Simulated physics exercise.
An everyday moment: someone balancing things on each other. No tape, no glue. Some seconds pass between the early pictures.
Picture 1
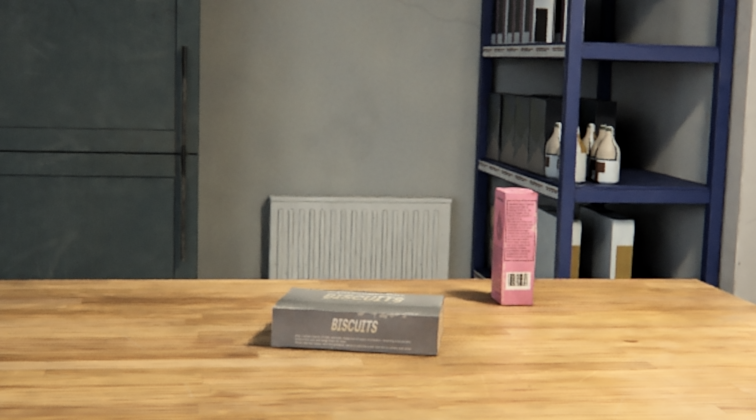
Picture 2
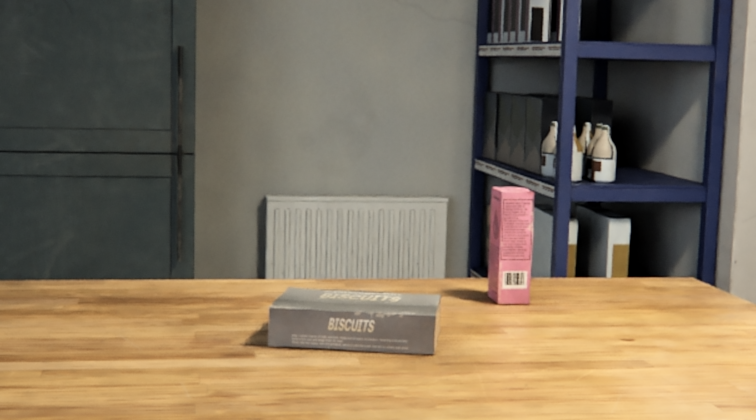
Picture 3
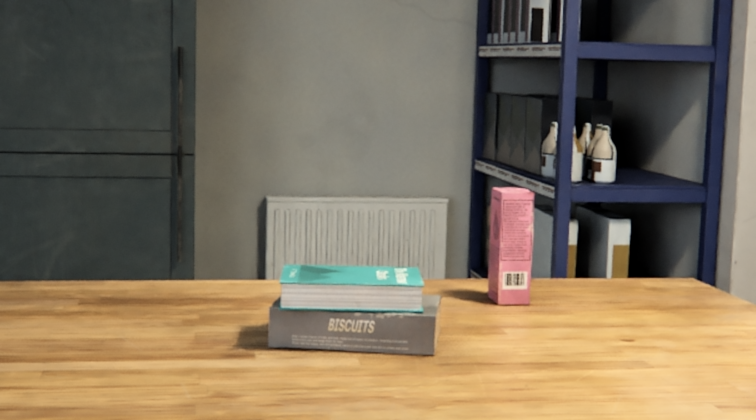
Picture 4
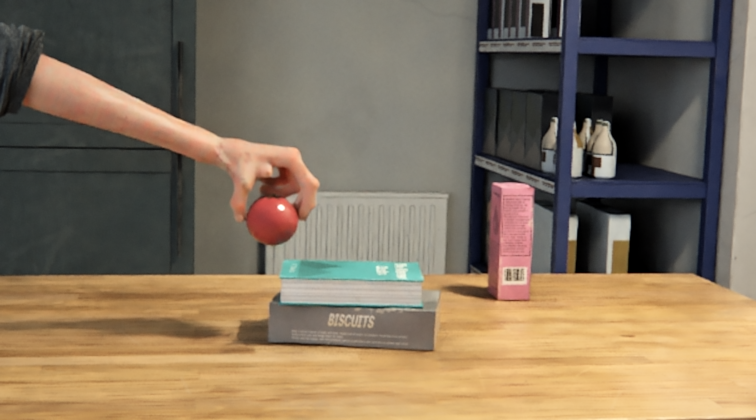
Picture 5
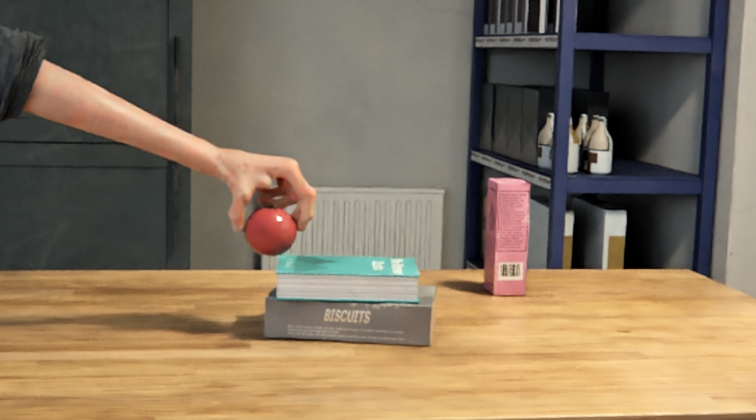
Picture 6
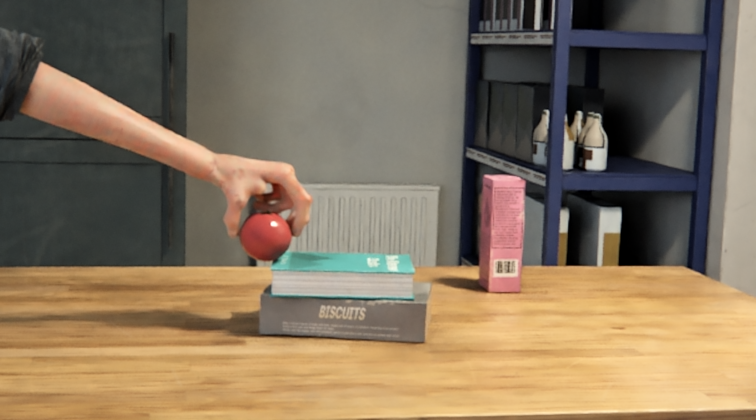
In this clip, a turquoise book appears on top of a grey biscuits packet on a wooden table near a pink carton; then a hand reaches in from the left and lowers a red tomato slightly toward the book's left end.
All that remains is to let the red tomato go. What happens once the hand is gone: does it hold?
In the end the pile comes apart.
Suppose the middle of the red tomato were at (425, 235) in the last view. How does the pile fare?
Then it gives way.
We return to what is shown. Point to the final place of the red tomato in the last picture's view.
At about (222, 302).
Then, 0.30 s past the last view, red tomato displaced a little near (247, 255).
Then, 0.40 s past the last view, red tomato now fallen.
Then, 0.80 s past the last view, nothing new.
Then, 2.40 s past the last view, red tomato resting near (222, 302).
Finally, fallen, red tomato; the other 3 still in place. Final places as the last picture's camera would see them, red tomato near (222, 302). The pile gives way.
